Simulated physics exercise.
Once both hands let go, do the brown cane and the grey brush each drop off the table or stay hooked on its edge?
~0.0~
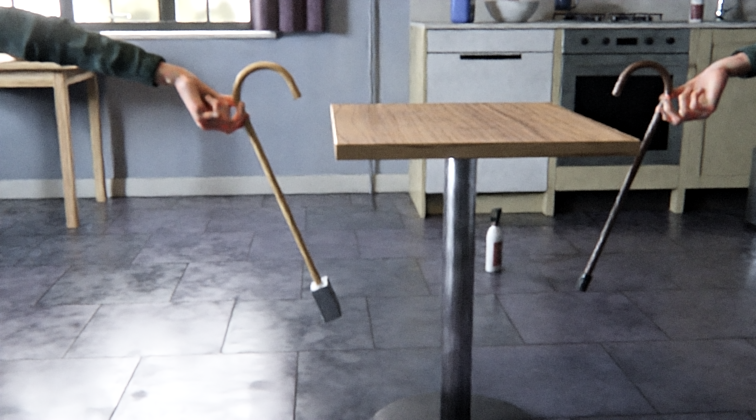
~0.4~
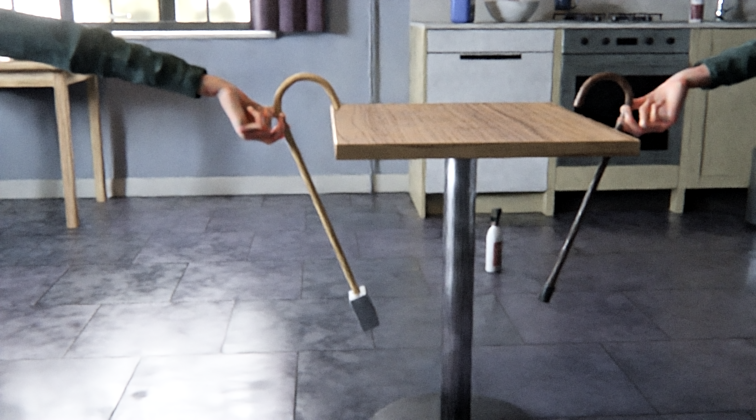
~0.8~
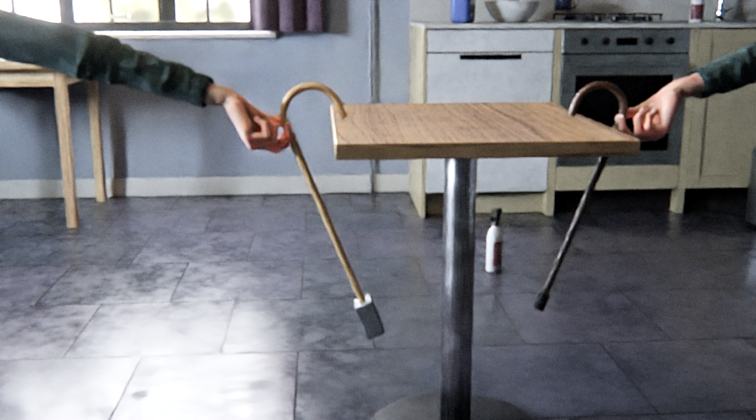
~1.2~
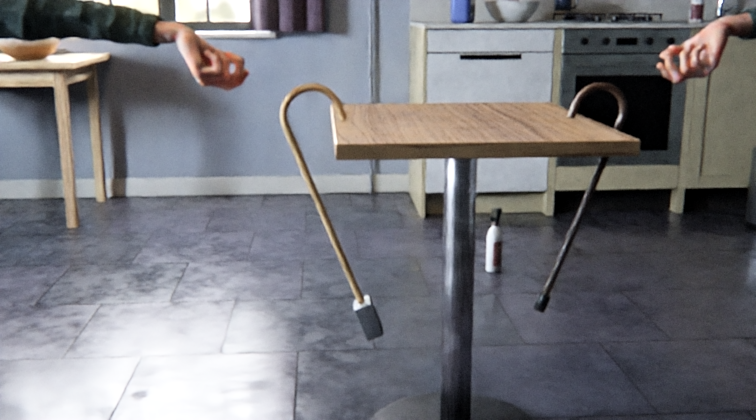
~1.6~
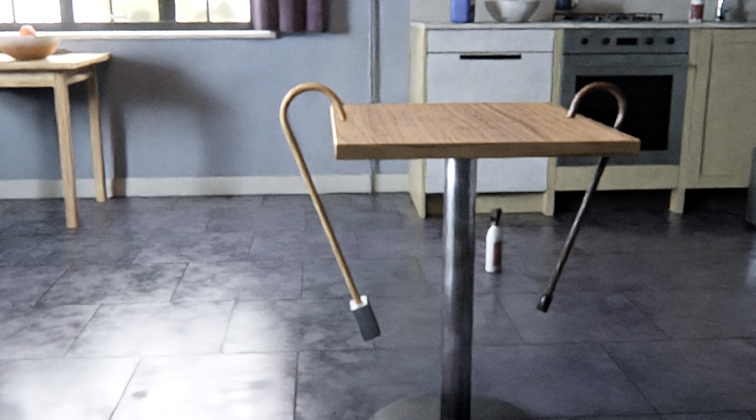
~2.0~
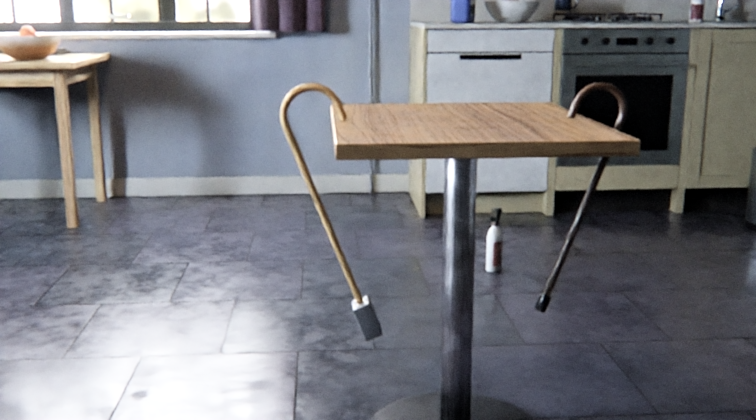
The brown cane stays hooked on the edge of the table, and the grey brush stays hooked on the edge too.
